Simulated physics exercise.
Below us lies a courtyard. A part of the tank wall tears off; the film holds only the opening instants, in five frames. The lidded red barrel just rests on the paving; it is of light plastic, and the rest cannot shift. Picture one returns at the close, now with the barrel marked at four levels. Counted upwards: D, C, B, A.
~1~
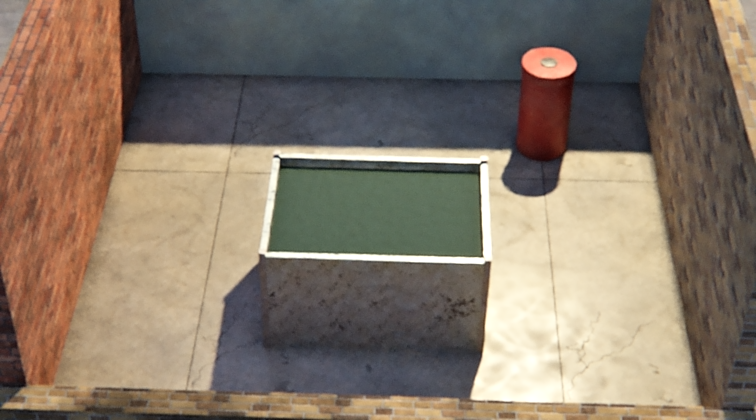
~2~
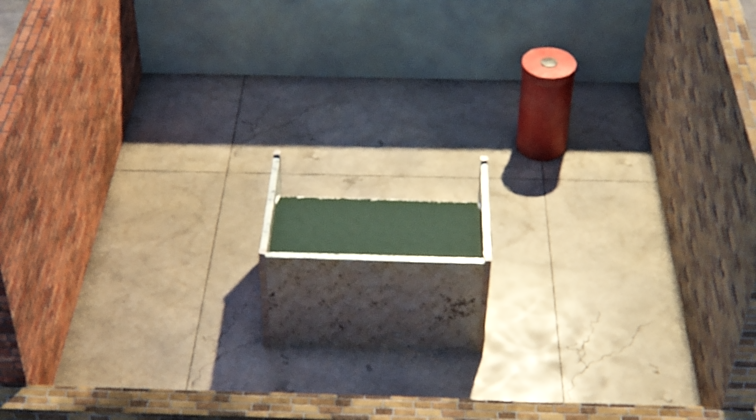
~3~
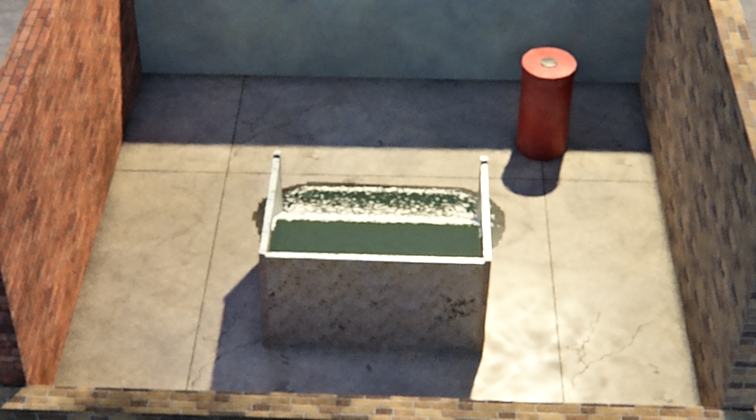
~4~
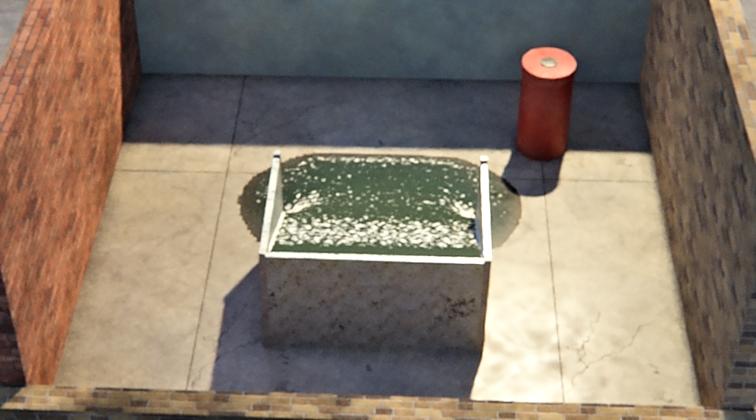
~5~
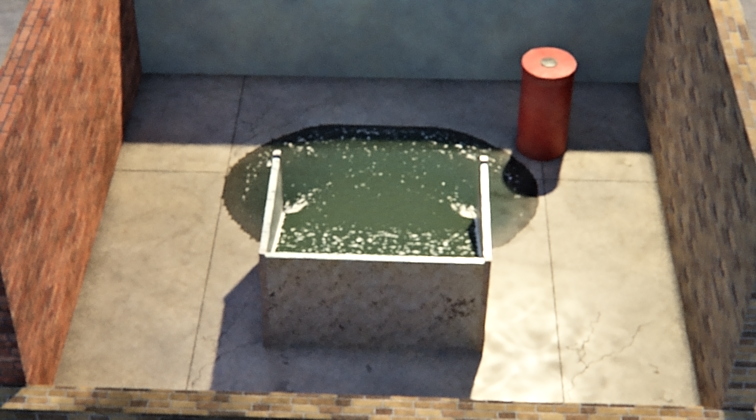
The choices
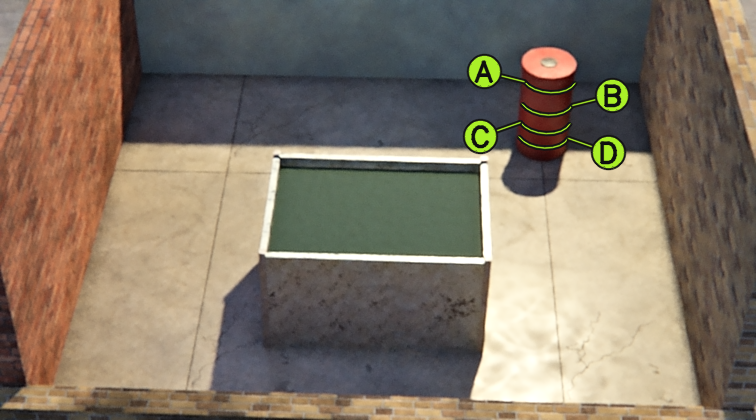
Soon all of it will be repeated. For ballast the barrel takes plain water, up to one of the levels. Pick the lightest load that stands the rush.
Take C.
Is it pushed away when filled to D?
Yes, that goes wrong.
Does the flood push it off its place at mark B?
No.
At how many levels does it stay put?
Three of the four.
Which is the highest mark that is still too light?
It is D.
In lime, A at (550, 92); B at (548, 115); C at (546, 133); D at (544, 148); from the bottom up D, C, B, A.
For mark A, it does not move.
For mark B, it does not move.
For mark C, it does not move.
For mark D, it is pushed about its own width away.
